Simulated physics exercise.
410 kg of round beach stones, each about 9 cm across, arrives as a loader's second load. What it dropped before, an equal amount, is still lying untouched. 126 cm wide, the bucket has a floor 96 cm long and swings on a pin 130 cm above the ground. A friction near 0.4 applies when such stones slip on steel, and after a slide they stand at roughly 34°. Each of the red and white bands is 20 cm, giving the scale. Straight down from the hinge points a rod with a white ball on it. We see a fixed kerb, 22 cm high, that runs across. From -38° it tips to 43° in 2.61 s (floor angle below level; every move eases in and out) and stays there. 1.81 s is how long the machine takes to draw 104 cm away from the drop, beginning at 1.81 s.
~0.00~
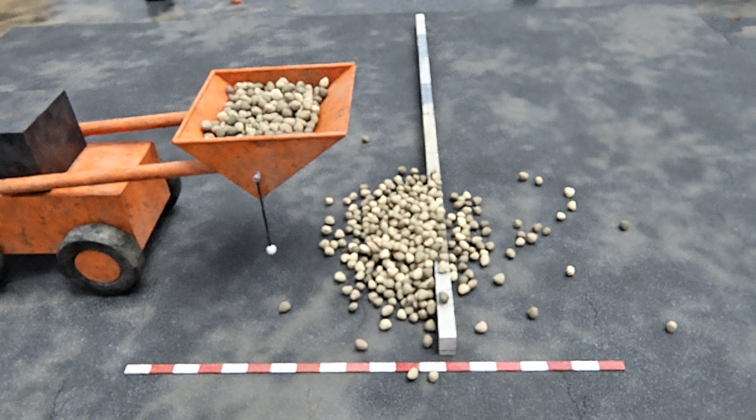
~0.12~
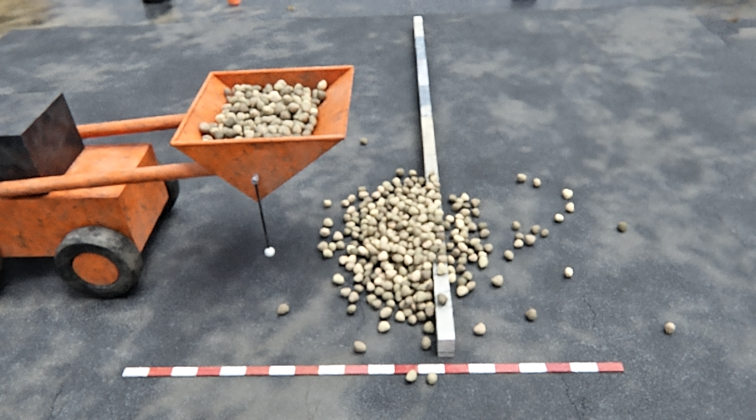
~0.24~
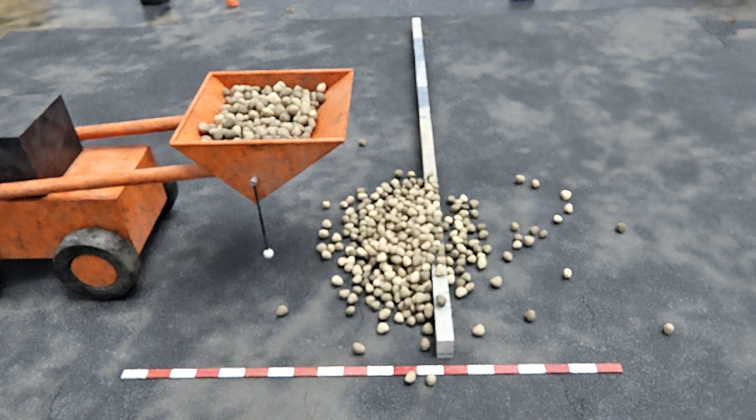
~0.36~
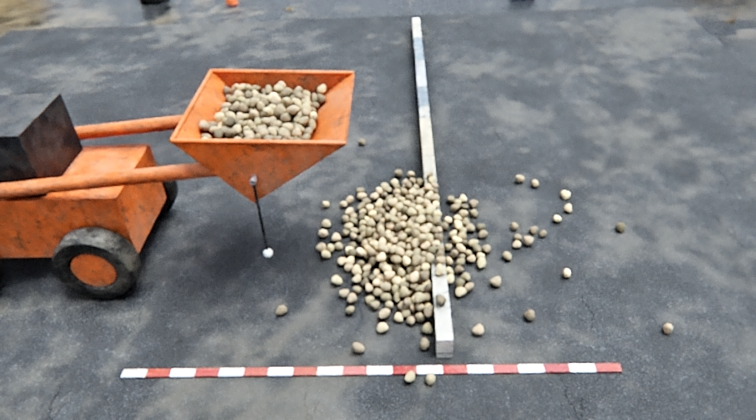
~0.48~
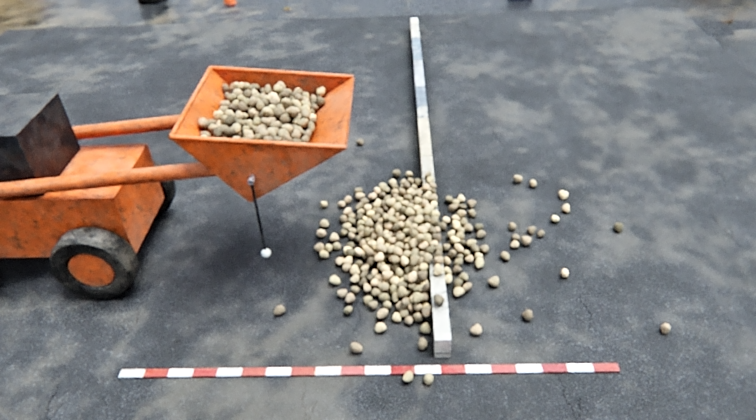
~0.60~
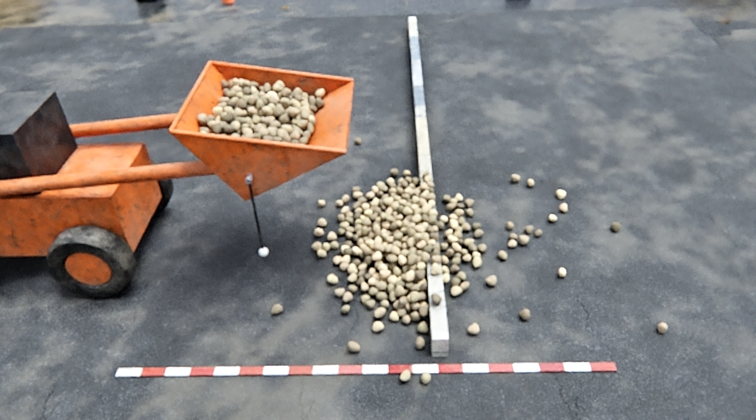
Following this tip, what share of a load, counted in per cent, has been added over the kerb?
0 per cent, roughly.
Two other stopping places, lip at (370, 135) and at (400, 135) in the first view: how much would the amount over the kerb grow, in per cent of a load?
About 0 per cent from the first spot and 10 per cent from the second.
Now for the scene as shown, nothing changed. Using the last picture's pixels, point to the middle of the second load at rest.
(347, 239).
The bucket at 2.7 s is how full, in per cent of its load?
Close to 0 in a hundred.
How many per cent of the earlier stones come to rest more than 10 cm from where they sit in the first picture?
Near 5 per cent, I reckon.
After 2.0 s the floor is at 30°; in per cent of one load, 81 in the bucket, 106 on this side of the kerb, 13 over the kerb; the foremost stones are at (571, 229).
After 2.7 s the floor is at 43°; in per cent of one load, 0 in the bucket, 187 on this side of the kerb, 13 over the kerb; the foremost stones are at (571, 229).
After 4.1 s the floor is at 43°; in per cent of one load, 0 in the bucket, 187 on this side of the kerb, 13 over the kerb; the foremost stones are at (571, 229).
After 6.9 s the floor is at 43°; in per cent of one load, 0 in the bucket, 187 on this side of the kerb, 13 over the kerb; the foremost stones are at (571, 229). Net gain over the kerb, 0.
